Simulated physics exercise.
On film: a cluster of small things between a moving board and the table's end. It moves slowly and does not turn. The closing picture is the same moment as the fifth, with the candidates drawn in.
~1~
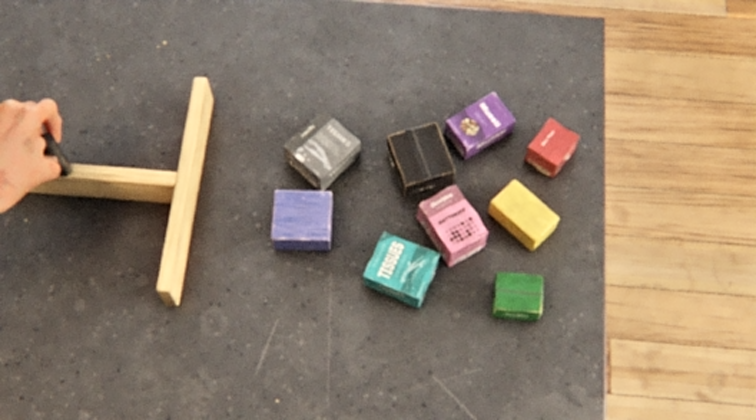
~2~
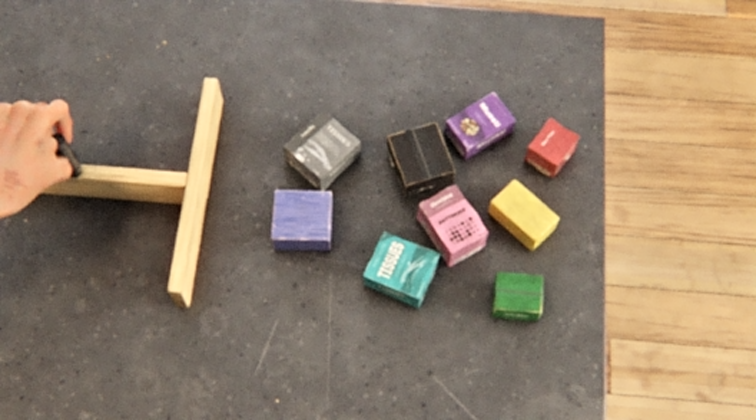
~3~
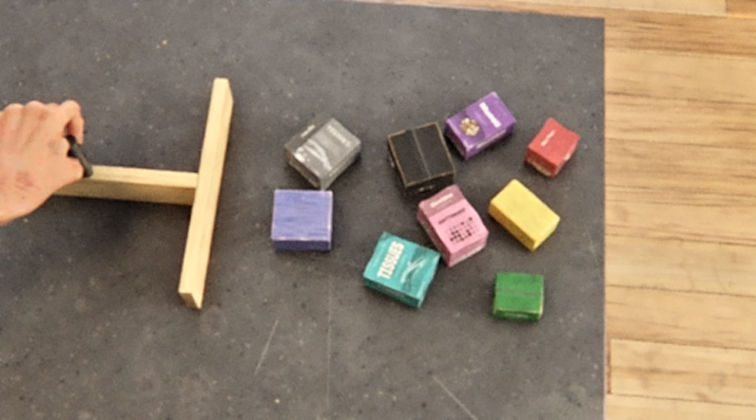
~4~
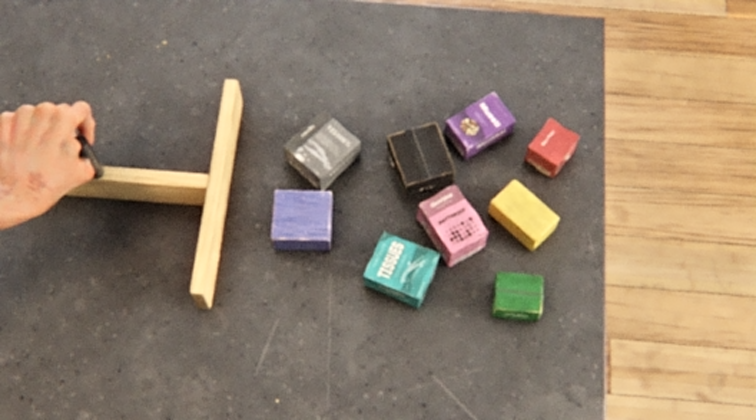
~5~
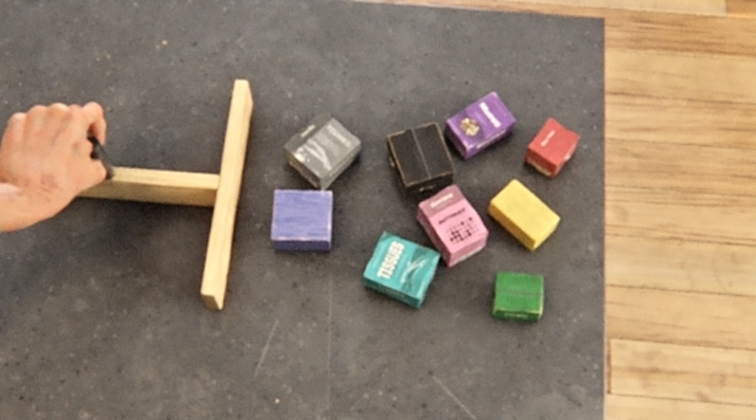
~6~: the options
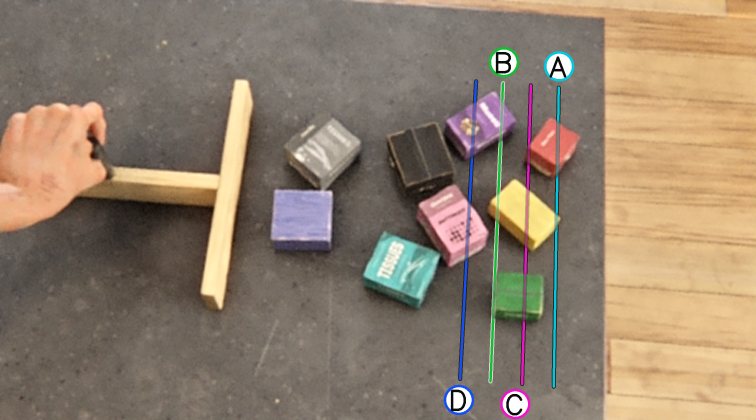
A hand slowly slid a T-shaped wooden board a short way to the right across a dark tabletop, toward a cluster of colourful little boxes and blocks, which all stayed still and untouched.
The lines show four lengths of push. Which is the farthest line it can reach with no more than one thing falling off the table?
At D, and not beyond.
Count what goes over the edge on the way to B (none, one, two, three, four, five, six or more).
In all, two.
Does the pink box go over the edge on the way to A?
By then, yes.
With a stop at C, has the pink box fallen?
Yes.
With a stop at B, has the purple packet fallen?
By then, no.
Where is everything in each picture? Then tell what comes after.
In the first frame, yellow block (523, 216); purple packet (480, 126); pink box (452, 225).
In the second frame, board (193, 180); blue block (303, 220).
In the third frame, board (204, 181); green box (518, 297).
In the fourth frame, board (215, 182); grey box (323, 151).
In the fifth frame, board (225, 183); yellow block (523, 216); purple packet (480, 126); pink box (452, 225).
On the copy, A at (556, 228); B at (497, 223); C at (527, 225); D at (469, 221).
On D. First, board (312, 189); black box (427, 159); grey box (362, 147).
Then, board (398, 196); yellow block (536, 217); purple packet (514, 114).
Finally, board (466, 201); red packet (597, 144); yellow block (590, 228); none fallen.
By contrast, A drops five; B drops two; C drops four.
